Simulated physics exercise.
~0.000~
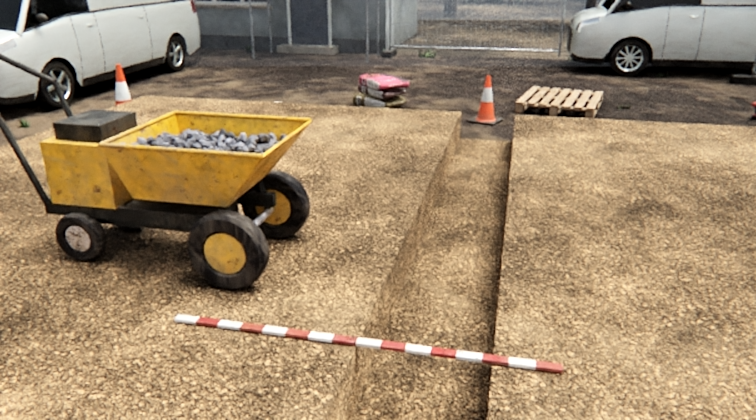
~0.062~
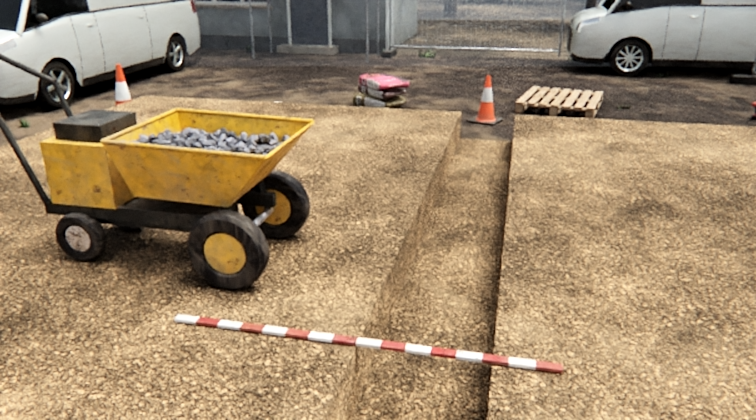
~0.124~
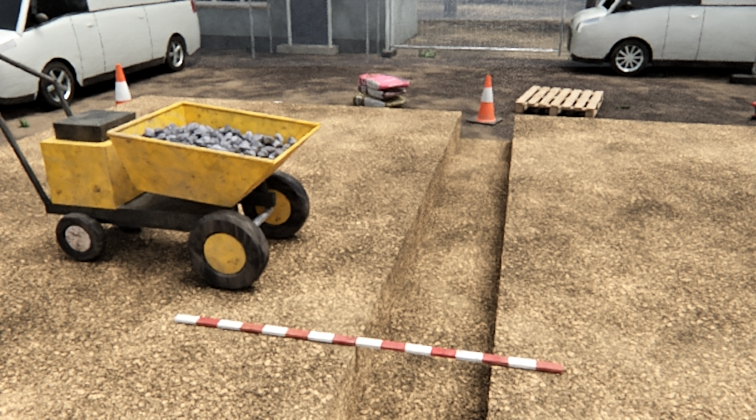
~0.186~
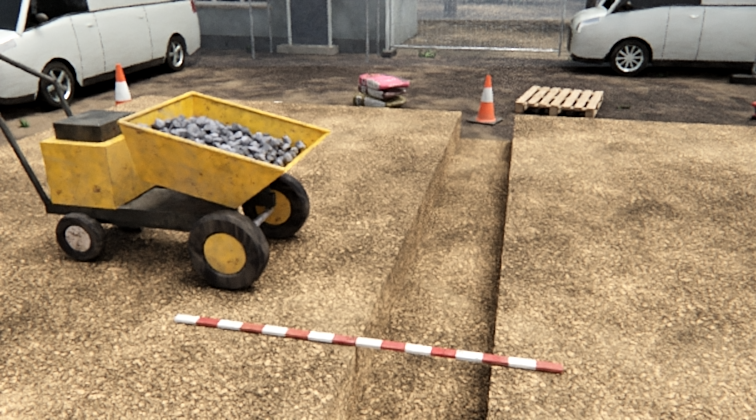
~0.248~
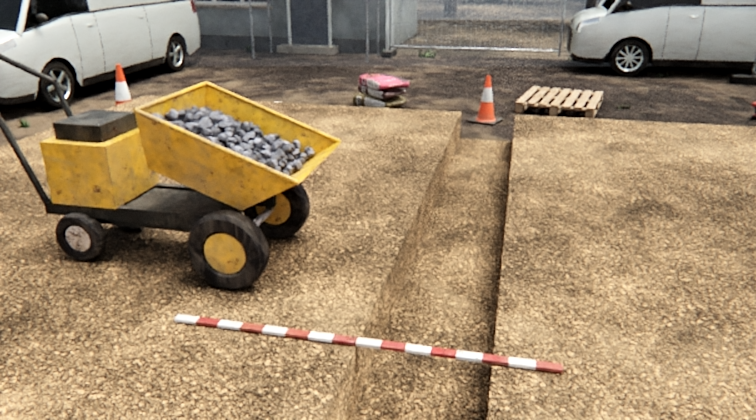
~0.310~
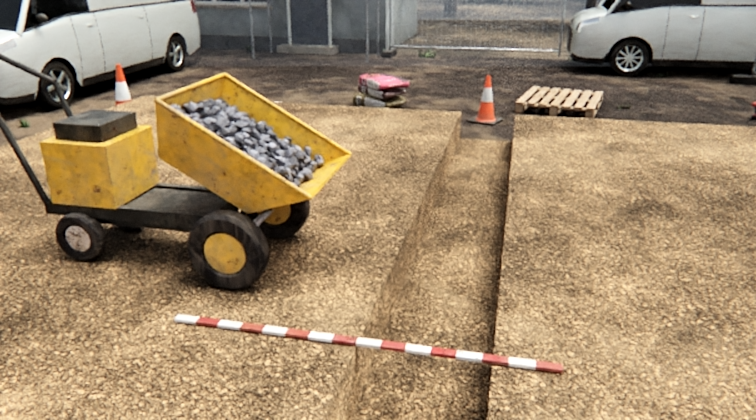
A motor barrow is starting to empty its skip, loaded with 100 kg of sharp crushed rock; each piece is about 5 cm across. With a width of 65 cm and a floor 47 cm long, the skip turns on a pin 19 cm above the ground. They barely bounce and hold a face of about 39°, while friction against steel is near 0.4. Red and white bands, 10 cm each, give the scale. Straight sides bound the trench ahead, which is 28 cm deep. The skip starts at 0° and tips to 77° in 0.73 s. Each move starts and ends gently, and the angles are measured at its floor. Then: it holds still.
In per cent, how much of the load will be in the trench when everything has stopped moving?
Around 57 per cent of it.
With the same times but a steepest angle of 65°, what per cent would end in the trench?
In that case some 45 per cent.
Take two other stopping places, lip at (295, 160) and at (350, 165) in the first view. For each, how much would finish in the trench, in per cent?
It'd be around 100 per cent and after that around 95 per cent.
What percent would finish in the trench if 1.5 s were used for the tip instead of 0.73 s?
Trench share: Approx. 45%.
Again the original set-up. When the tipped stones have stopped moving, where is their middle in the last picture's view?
At about pixel (427, 320) in the last view.
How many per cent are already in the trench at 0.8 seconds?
By that moment, roughly 15 per cent of the load.
After 0.6 s the floor is at 65°; 100 % in the skip; the foremost stones are at (342, 229).
After 0.8 s the floor is at 77°; 69 % in the skip, 15 % short of the trench, 16 % in the trench; the foremost stones are at (431, 308).
After 1.2 s the floor is at 77°; 32 % in the skip, 20 % short of the trench, 49 % in the trench; the foremost stones are at (491, 333).
After 3.1 s the floor is at 77°; 23 % in the skip, 19 % short of the trench, 57 % in the trench; the foremost stones are at (492, 324).
